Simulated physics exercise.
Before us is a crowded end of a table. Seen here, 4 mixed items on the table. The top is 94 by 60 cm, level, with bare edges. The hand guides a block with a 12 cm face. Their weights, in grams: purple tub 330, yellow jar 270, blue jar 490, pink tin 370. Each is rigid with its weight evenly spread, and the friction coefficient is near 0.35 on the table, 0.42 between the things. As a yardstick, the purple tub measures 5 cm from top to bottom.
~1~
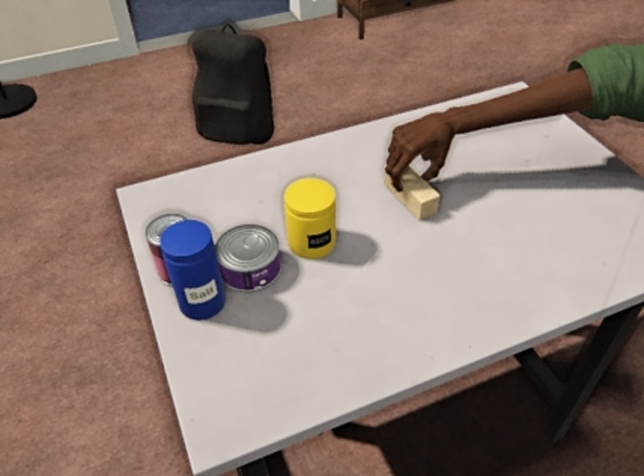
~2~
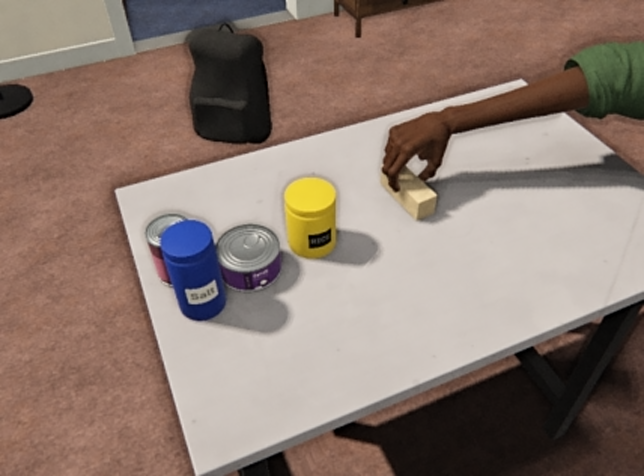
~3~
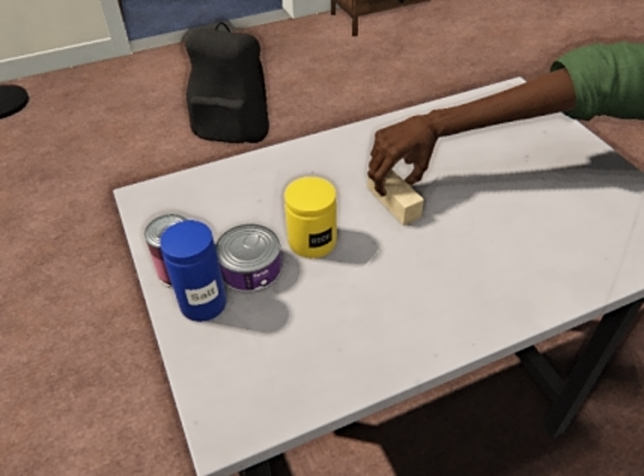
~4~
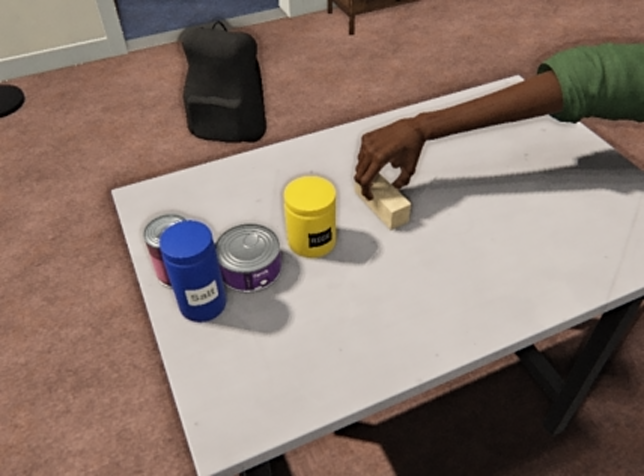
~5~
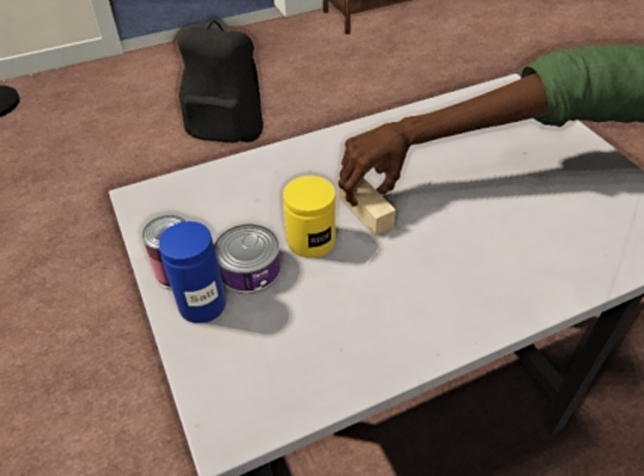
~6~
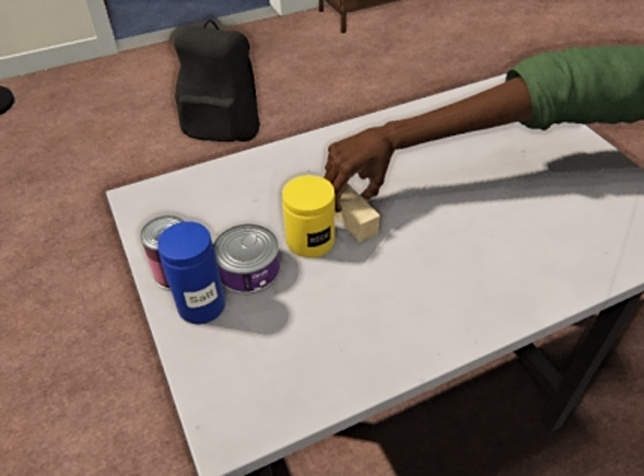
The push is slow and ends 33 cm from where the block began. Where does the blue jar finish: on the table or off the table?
The blue jar drops to the floor.
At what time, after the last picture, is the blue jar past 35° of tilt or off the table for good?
Near 0.7 s.
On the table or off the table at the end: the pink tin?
The pink tin ends off the table.
Then, 0.60 s later than the last frame, block slid 26 cm; blue jar 7 cm from its spot near (154, 300); yellow jar 11 cm from its spot; purple tub 8 cm from its spot.
Then, 1.10 s later than the last frame, block slid 33 cm; blue jar and pink tin now off the table; purple tub 16 cm from its spot; yellow jar 18 cm from its spot.
Then, 1.40 s later than the last frame, block slid 33 cm; purple tub 16 cm from its spot; yellow jar 18 cm from its spot.
When it is over, off the table, blue jar and pink tin; not toppled but over 4 cm from the start, purple tub and yellow jar.
